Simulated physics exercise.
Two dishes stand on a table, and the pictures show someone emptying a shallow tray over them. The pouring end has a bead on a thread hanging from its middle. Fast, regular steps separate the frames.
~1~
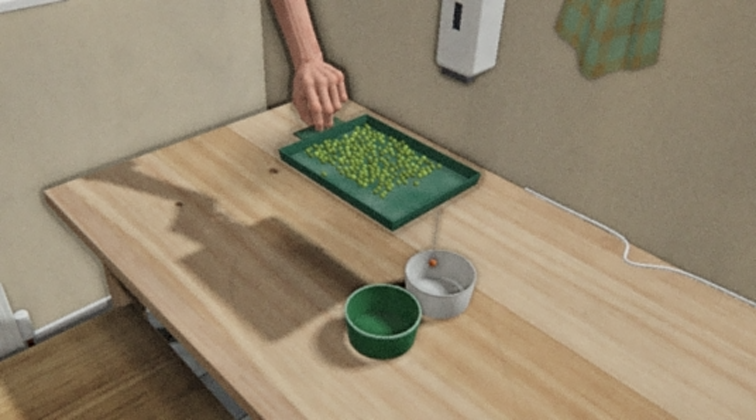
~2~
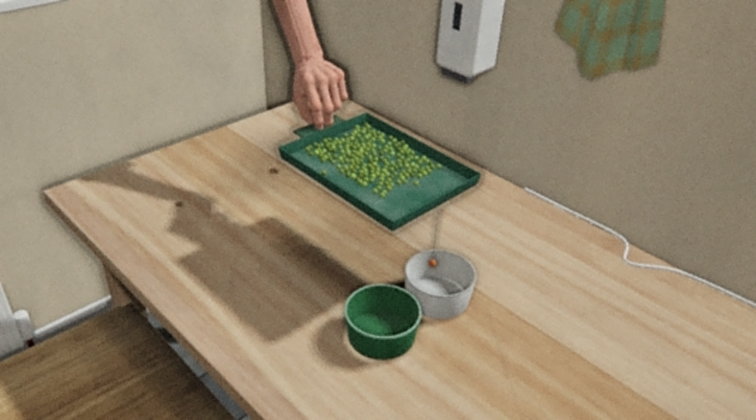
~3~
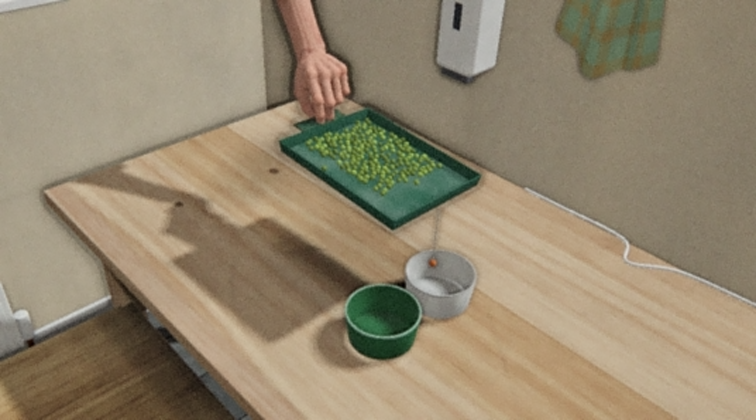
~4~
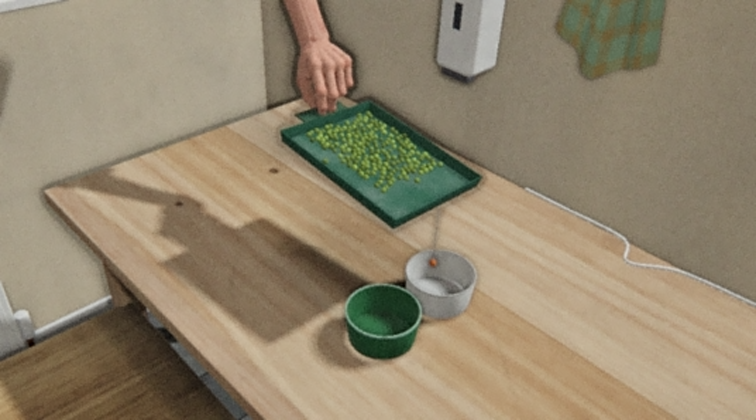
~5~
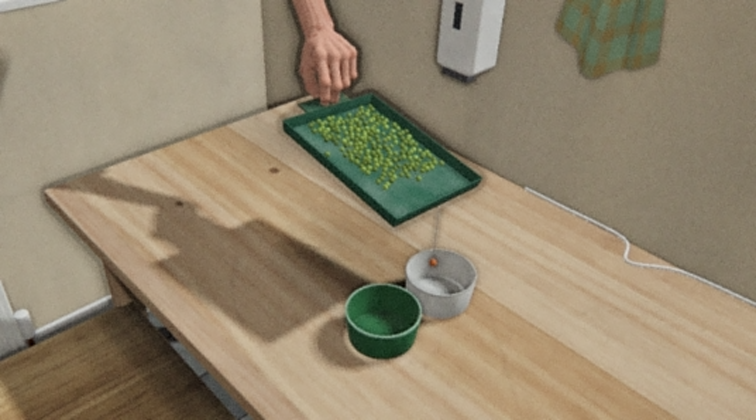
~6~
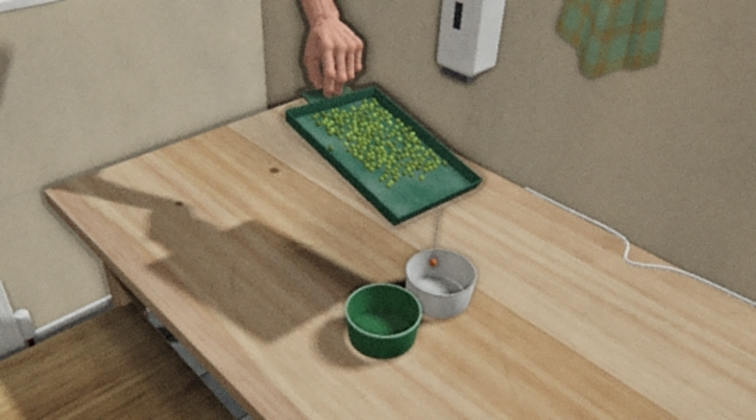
At the start, a hand holds the handle of a green tray of small green pieces above a wooden table, near a green dish and a white dish. The hand then gradually raises the handle end, tilting the tray slightly toward its lower right corner, while the pieces stay bunched near the handle.
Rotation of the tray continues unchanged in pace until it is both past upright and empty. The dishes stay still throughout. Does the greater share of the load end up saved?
A lesser share is caught.
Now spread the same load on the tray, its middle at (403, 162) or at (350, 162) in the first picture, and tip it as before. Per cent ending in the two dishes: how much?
First case: Around 20 %; second case: Around 30 %.
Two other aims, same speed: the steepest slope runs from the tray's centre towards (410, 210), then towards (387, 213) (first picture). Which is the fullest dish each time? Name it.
The left-side dish first and the left-side dish second.
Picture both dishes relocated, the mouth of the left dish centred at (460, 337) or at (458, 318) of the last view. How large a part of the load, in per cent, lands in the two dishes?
First some 0, then 10 per cent.
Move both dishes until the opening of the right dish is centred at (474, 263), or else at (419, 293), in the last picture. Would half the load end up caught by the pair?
Beyond half, then short of half.
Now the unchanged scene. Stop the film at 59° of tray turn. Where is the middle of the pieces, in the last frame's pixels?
Roughly (457, 180).
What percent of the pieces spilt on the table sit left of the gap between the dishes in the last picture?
Near 0 per cent.
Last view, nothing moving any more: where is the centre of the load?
Near pixel (481, 285).
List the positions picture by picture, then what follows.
Corners of the pouring end at (393, 220) and (479, 173), level; middle of the load at (370, 159), dried peas; left dish at (409, 341); right dish at (466, 300); bead on its thread at (432, 263), in the first frame.
Corners of the pouring end at (393, 220) and (479, 174), level; middle of the load at (370, 158), in the second frame.
Corners of the pouring end at (394, 219) and (479, 175), tipped barely, lowest at the right corner; middle of the load at (370, 154), in the third frame.
Corners of the pouring end at (396, 218) and (480, 176), tipped a little, lowest at the right corner; middle of the load at (371, 149), in the fourth frame.
Corners of the pouring end at (397, 217) and (480, 177), tipped a little, lowest at the right corner; middle of the load at (373, 144), in the fifth frame.
Corners of the pouring end at (398, 216) and (481, 179), tipped clearly, lowest at the right corner; middle of the load at (377, 140); left dish at (409, 341); right dish at (466, 300), in the sixth frame.
Soon, tray tipped steeply; nearly all on the tray; a stray few outside both; a small part in the air.
A while on, tray tipped right over; most on the tray; a stray few in the right dish; a small part outside both; a small part in the air.
Towards the end, tray tipped past a quarter turn; about a quarter in the right dish; most outside both.
Finally, tray tipped past a quarter turn; none in the left dish; about a quarter in the right dish; most outside both.
